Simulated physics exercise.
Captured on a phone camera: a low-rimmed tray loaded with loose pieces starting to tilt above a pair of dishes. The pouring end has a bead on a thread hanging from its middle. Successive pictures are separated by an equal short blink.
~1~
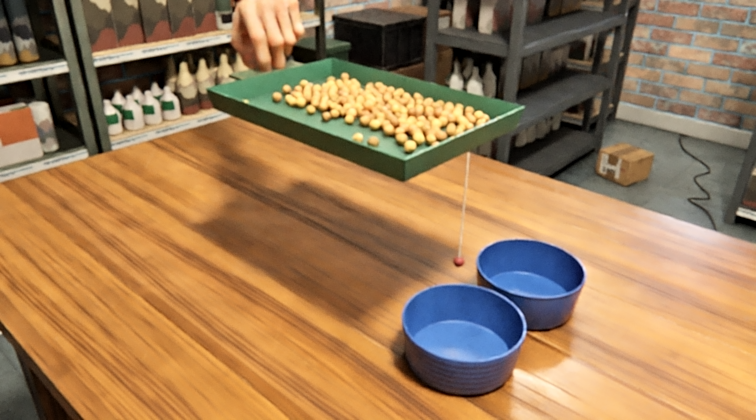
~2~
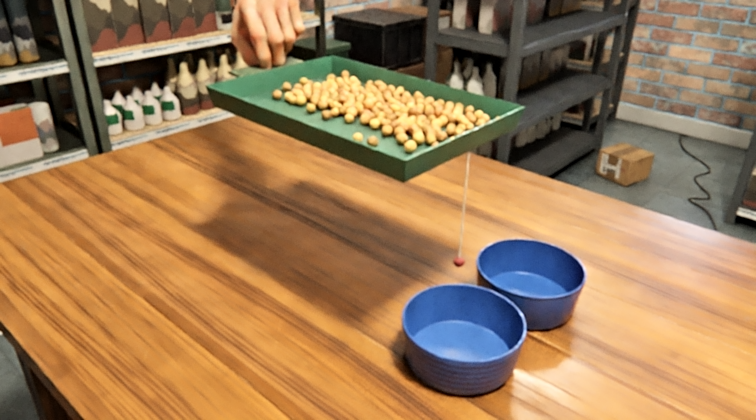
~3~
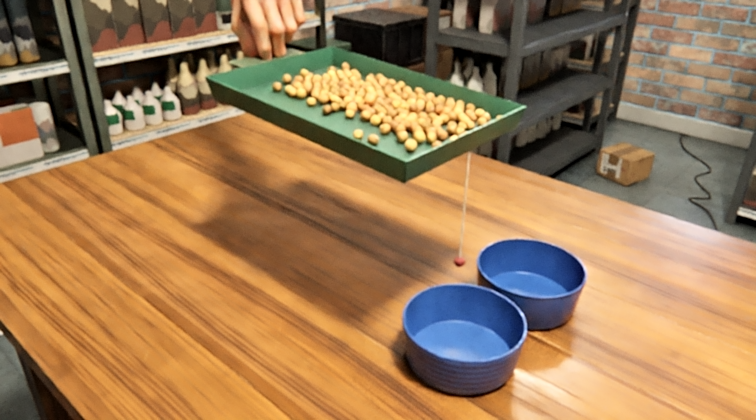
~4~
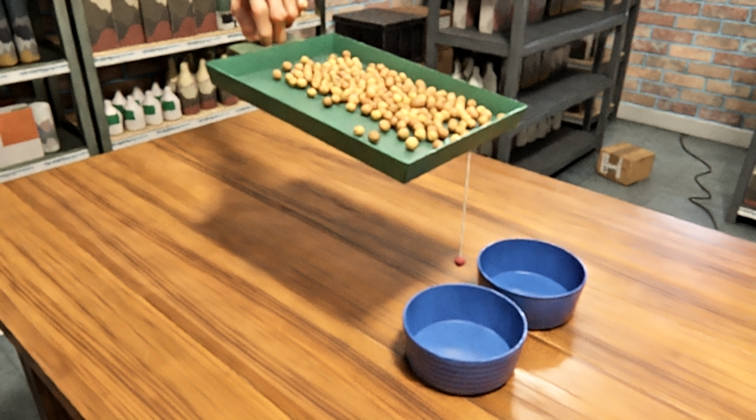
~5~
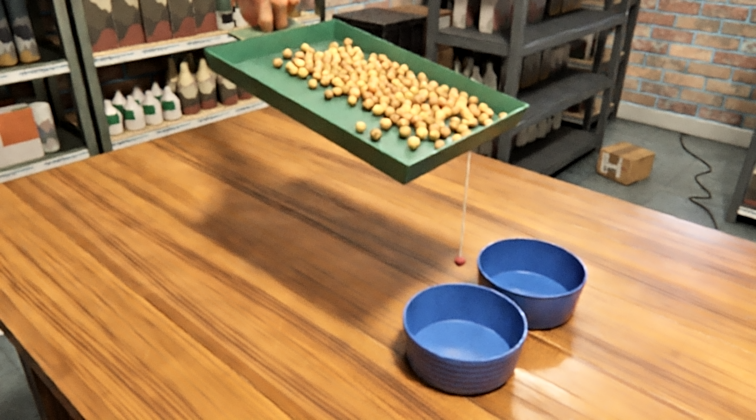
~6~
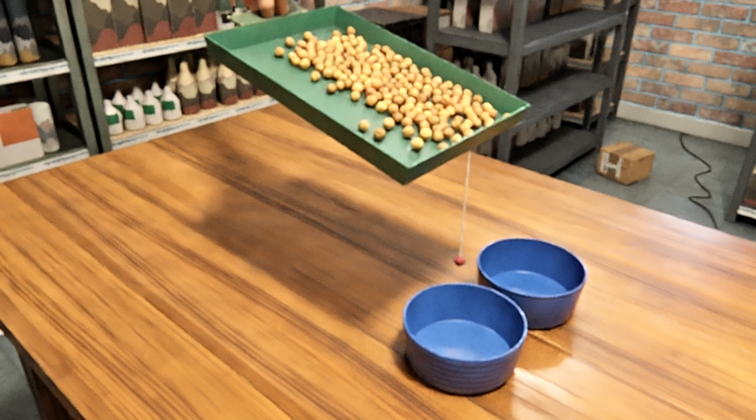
To begin with, a hand holds the far edge of a green tray of round wooden beads above two blue dishes on a wooden table. The hand raises that edge, gradually steepening the tray toward the viewer, then passes out of view as some beads shift and spread slightly across the tray.
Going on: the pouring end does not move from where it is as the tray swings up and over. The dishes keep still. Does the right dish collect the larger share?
No. The larger share will most likely go to the dish on the left.
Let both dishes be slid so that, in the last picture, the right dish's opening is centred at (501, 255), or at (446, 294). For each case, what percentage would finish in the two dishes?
Roughly 50 %, then roughly 30 %.
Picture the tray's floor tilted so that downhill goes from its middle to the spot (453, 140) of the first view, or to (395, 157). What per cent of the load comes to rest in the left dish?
The first try gives close to 20 per cent, the second close to 50 per cent.
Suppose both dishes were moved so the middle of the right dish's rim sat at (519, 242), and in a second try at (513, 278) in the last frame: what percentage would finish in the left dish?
You'd end up with around 20 per cent and then around 60 per cent.
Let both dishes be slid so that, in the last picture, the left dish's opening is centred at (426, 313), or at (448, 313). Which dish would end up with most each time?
Answer, in order: The one to the left and the one to the left.
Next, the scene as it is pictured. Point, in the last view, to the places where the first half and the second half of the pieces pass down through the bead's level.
The early half goes through (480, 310), the late half through (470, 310).
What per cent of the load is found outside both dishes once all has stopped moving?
Close to 20 percent, I reckon.
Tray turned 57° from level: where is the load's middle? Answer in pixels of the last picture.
Look about (445, 111) in the last picture.
Soon, tray tipped steeply; nearly all on the tray; a stray few in the air.
A while on, tray tipped right over; about a quarter on the tray; about a third in the left dish; a small part in the right dish; a small part outside both; about a quarter in the air.
Towards the end, tray tipped past a quarter turn; about two thirds in the left dish; a small part in the right dish; about a quarter outside both.
Finally, tray tipped past a quarter turn; about two thirds in the left dish; a small part in the right dish; about a quarter outside both.
